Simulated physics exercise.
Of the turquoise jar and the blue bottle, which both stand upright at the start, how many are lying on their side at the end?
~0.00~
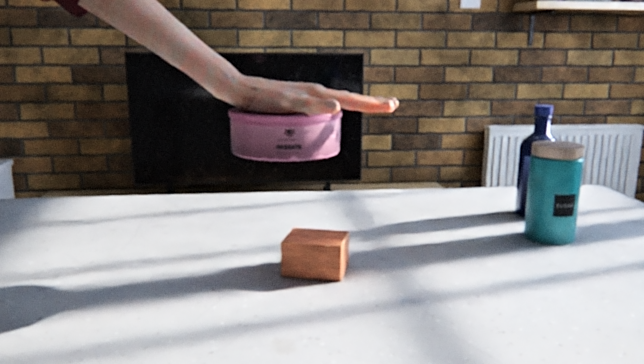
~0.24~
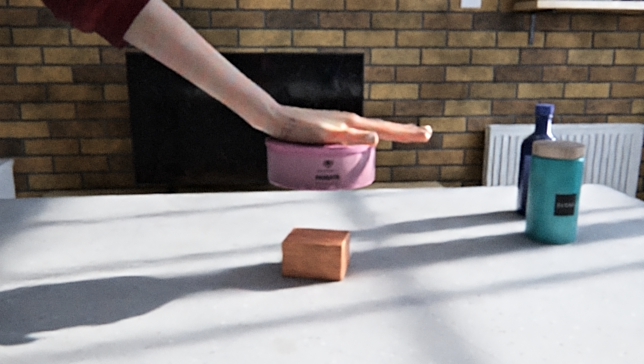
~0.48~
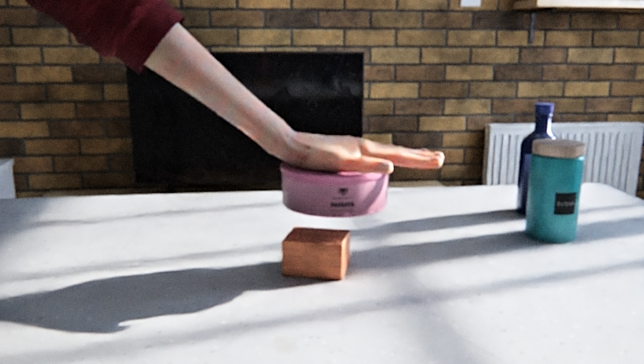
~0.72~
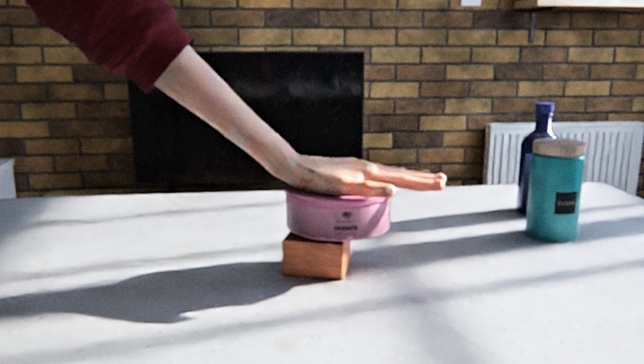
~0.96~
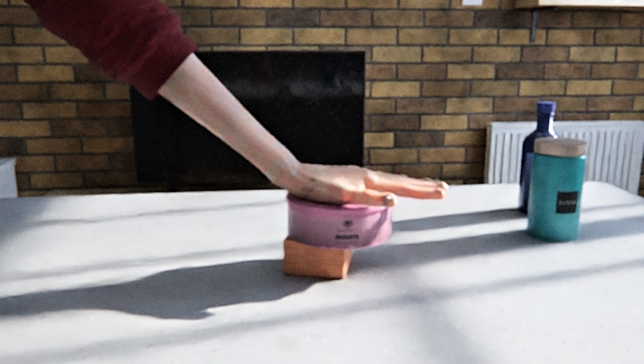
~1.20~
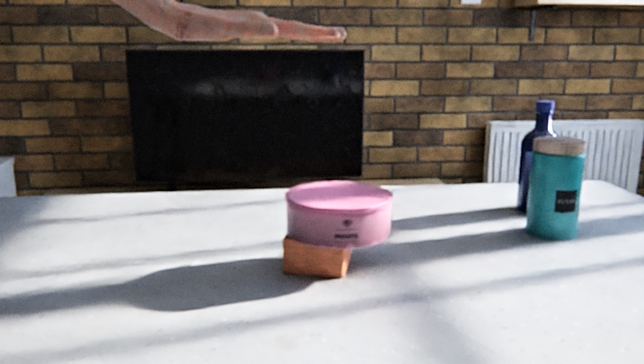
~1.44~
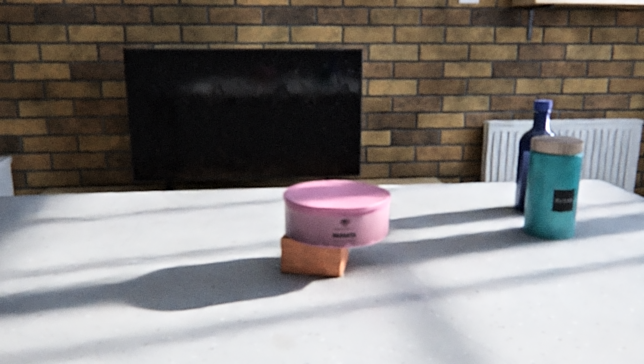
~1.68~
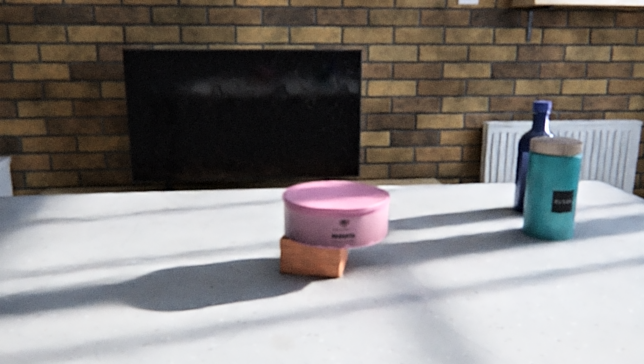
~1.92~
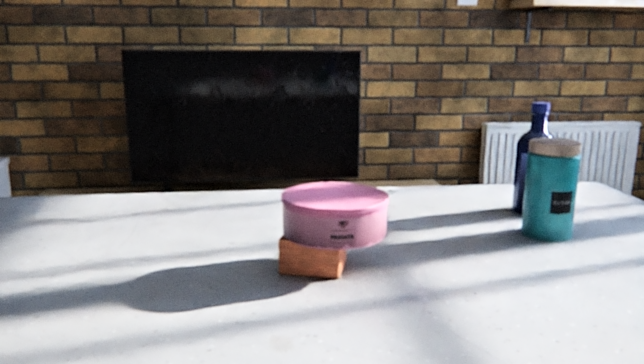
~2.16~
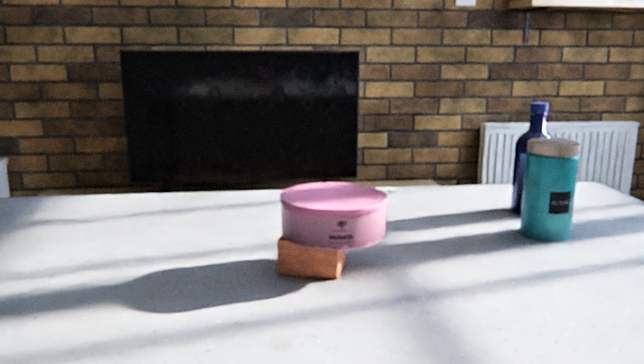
None of them are lying on their side, as the turquoise jar and the blue bottle are both still standing upright at the end.
